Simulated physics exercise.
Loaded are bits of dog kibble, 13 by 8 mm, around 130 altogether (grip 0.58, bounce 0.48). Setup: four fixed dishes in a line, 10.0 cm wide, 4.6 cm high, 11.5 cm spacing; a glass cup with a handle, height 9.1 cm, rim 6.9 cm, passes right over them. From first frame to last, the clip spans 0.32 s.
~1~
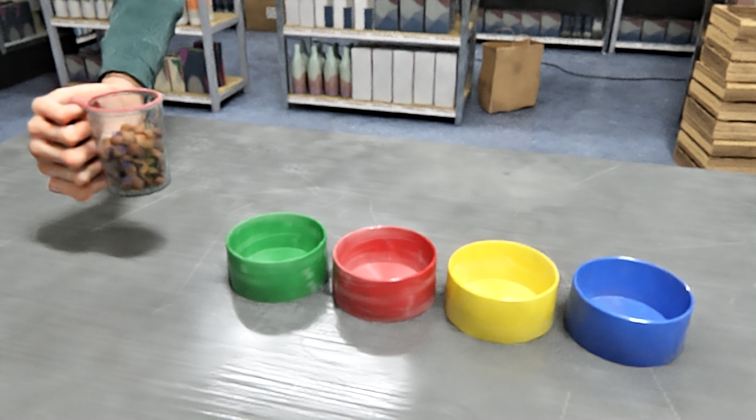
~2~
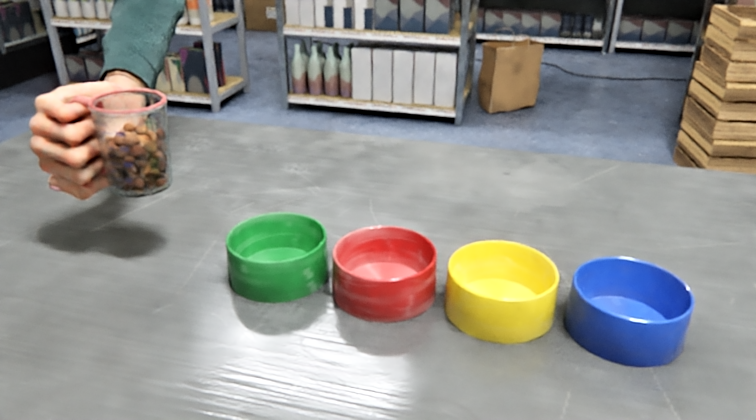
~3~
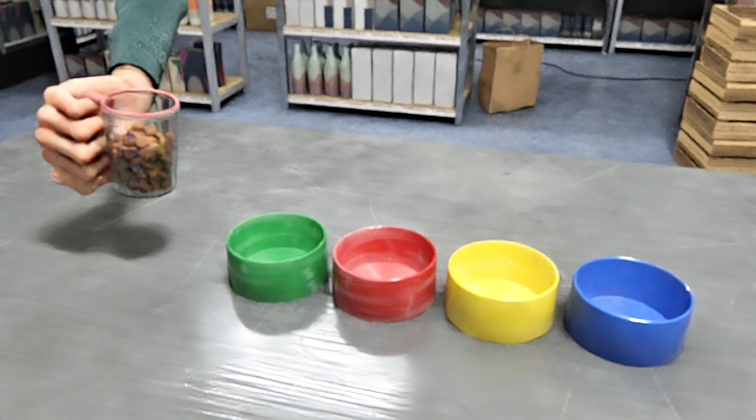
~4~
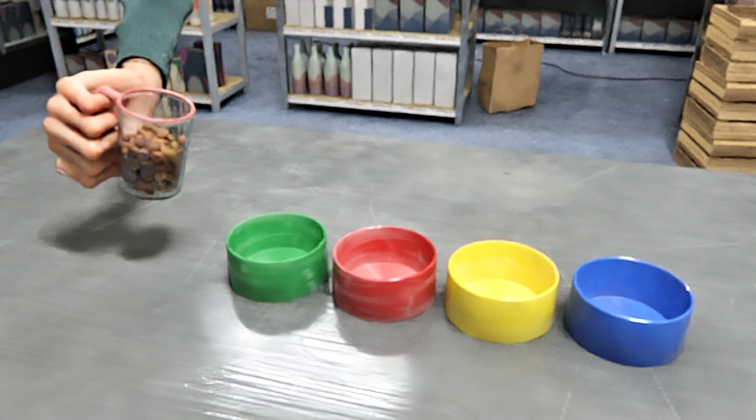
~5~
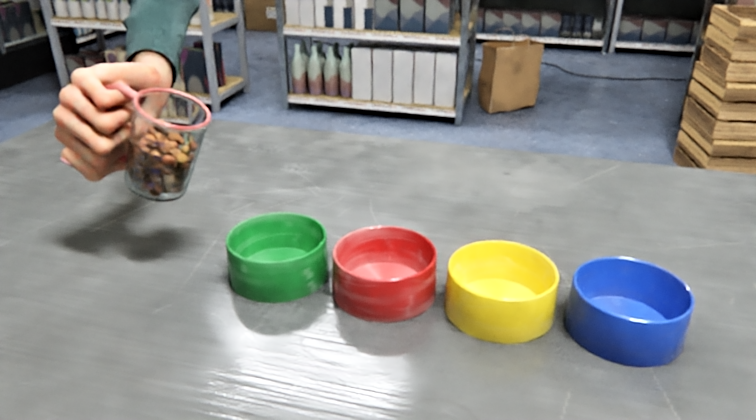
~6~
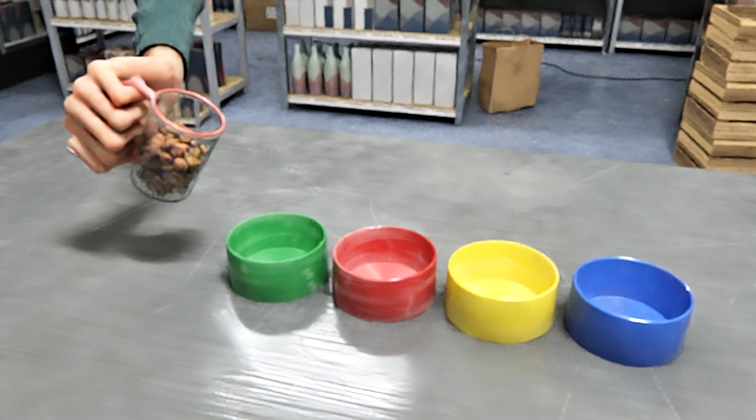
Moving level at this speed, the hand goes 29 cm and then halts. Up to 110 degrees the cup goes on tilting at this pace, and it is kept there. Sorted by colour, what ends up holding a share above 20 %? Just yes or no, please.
In short: Red yes, blue no, green no, yellow yes, counter no.
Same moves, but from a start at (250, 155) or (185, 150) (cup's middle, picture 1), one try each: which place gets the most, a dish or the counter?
First try: Blue; second try: Yellow.
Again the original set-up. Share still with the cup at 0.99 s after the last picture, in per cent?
I reckon around 55 per cent.
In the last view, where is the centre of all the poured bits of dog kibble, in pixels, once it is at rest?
Somewhere around (420, 287) in the final frame.
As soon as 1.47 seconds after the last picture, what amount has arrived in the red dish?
Estimate: Near 50 %.
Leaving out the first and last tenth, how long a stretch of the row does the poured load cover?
Length: Approx. 13 cm.
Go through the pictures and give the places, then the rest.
In the first frame, cup at (132, 143), tilt 0 degrees, lip at (154, 103), moved 0.0 cm; middle of the pieces at (133, 156); green dish at (277, 236); red dish at (385, 252); yellow dish at (503, 269); blue dish at (632, 288).
In the second frame, cup at (135, 144), tilt 2 degrees, lip at (159, 105), moved 0.3 cm; middle of the pieces at (136, 156).
In the third frame, cup at (143, 144), tilt 8 degrees, lip at (172, 110), moved 1.3 cm; middle of the pieces at (143, 157).
In the fourth frame, cup at (154, 146), tilt 15 degrees, lip at (188, 117), moved 2.5 cm; middle of the pieces at (152, 158).
In the fifth frame, cup at (164, 147), tilt 22 degrees, lip at (204, 124), moved 3.7 cm; middle of the pieces at (161, 159).
In the sixth frame, cup at (175, 148), tilt 30 degrees, lip at (220, 132), moved 4.9 cm; middle of the pieces at (171, 160); green dish at (277, 236); red dish at (385, 252); yellow dish at (503, 269); blue dish at (632, 288).
Then, 0.59 s after the last picture, tilt 98 degrees; cup holds 100 %.
Then, 0.99 s after the last picture, tilt 110 degrees; cup holds 55 %, red 45 %.
Then, 1.47 s after the last picture, tilt 110 degrees; cup holds 20 %, red 50 %, yellow 25 %.
In the end, red 50 %, blue 0 %, green 0 %, yellow 35 %, counter 15 %, cup 5 %.
